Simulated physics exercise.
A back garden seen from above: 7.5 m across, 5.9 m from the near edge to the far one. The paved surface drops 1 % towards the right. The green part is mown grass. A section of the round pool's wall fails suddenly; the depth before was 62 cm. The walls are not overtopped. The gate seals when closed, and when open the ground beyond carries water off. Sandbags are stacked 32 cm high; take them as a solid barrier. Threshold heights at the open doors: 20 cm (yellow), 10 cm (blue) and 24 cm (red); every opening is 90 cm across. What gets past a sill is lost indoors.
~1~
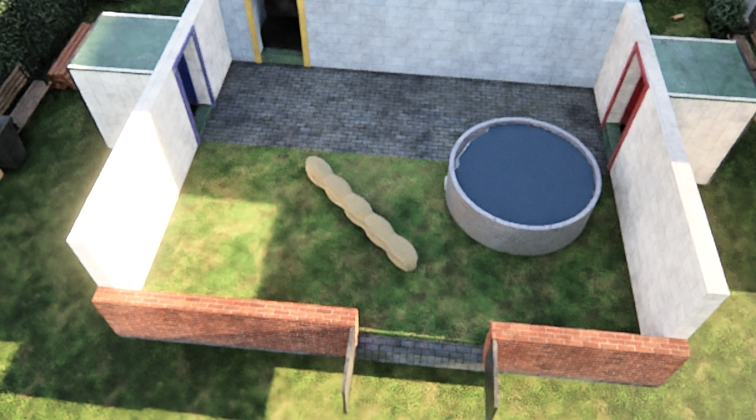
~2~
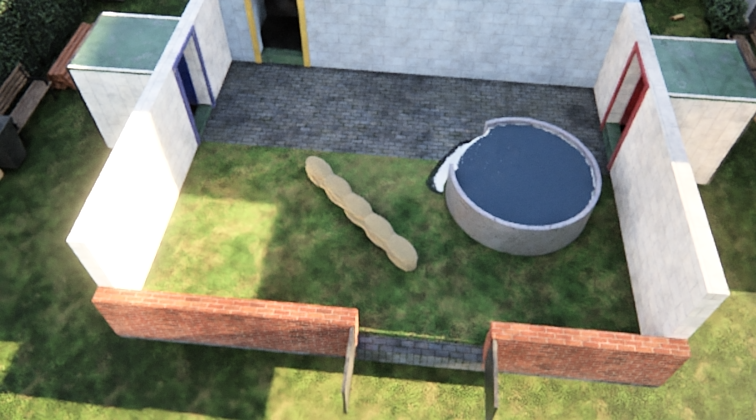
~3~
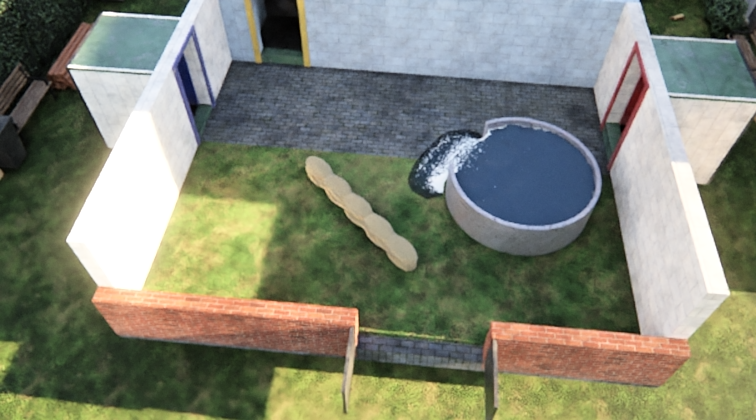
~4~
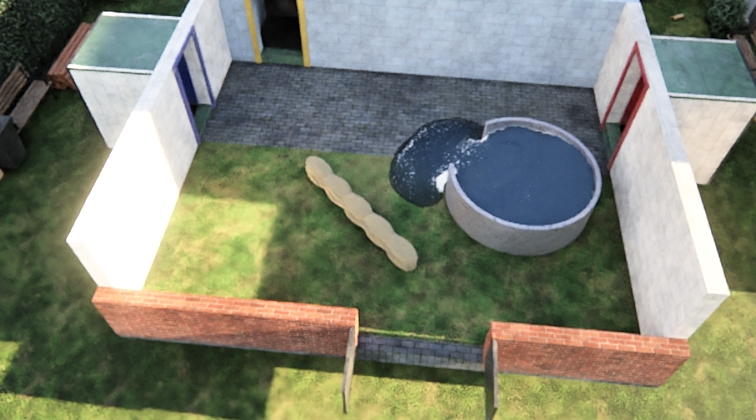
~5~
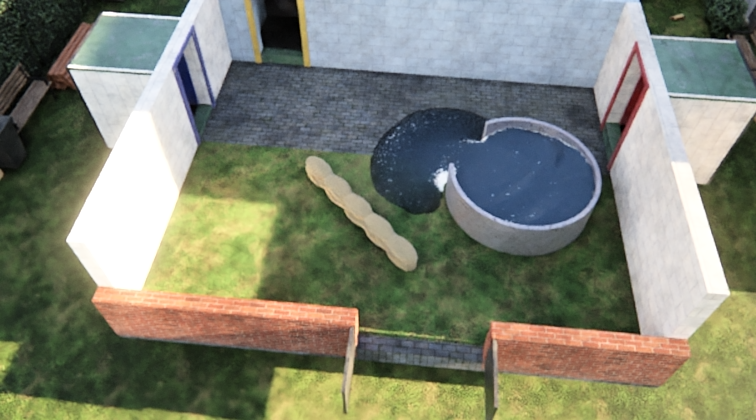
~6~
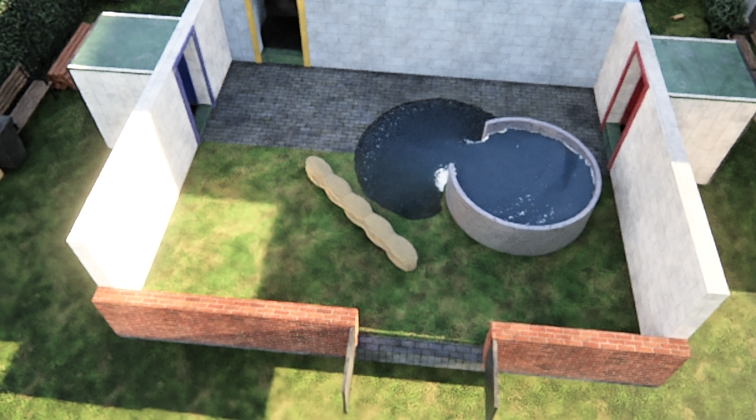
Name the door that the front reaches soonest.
It arrives first at the yellow door.
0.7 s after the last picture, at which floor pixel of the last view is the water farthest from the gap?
Near (313, 88).
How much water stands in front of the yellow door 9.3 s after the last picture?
Roughly 5.0 cm deep.
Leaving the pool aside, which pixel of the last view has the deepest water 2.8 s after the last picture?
Around (237, 70).
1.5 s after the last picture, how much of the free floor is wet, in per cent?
About 35 per cent.
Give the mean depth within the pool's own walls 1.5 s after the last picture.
About 34 cm.
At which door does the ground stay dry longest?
Last comes the red one.
A moment later water covers 25 % of the floor and is deepest (28 cm) near (456, 159); yellow door not reached, blue door not reached, red door not reached.
Soon after water covers 35 % of the floor and is deepest (22 cm) near (456, 159); yellow door reached 1.1 s after the last picture, blue door not reached, red door not reached.
Next water covers 45 % of the floor and is deepest (30 cm) near (237, 70); yellow door reached 1.1 s after the last picture, blue door reached 1.6 s after the last picture, red door not reached.
Later on water covers 70 % of the floor and is deepest (15 cm) near (344, 115); yellow door reached 1.1 s after the last picture, blue door reached 1.6 s after the last picture, red door reached 4.0 s after the last picture.
At the end water covers 90 % of the floor and is deepest (12 cm) near (593, 97); yellow door reached 1.1 s after the last picture, blue door reached 1.6 s after the last picture, red door reached 4.0 s after the last picture.
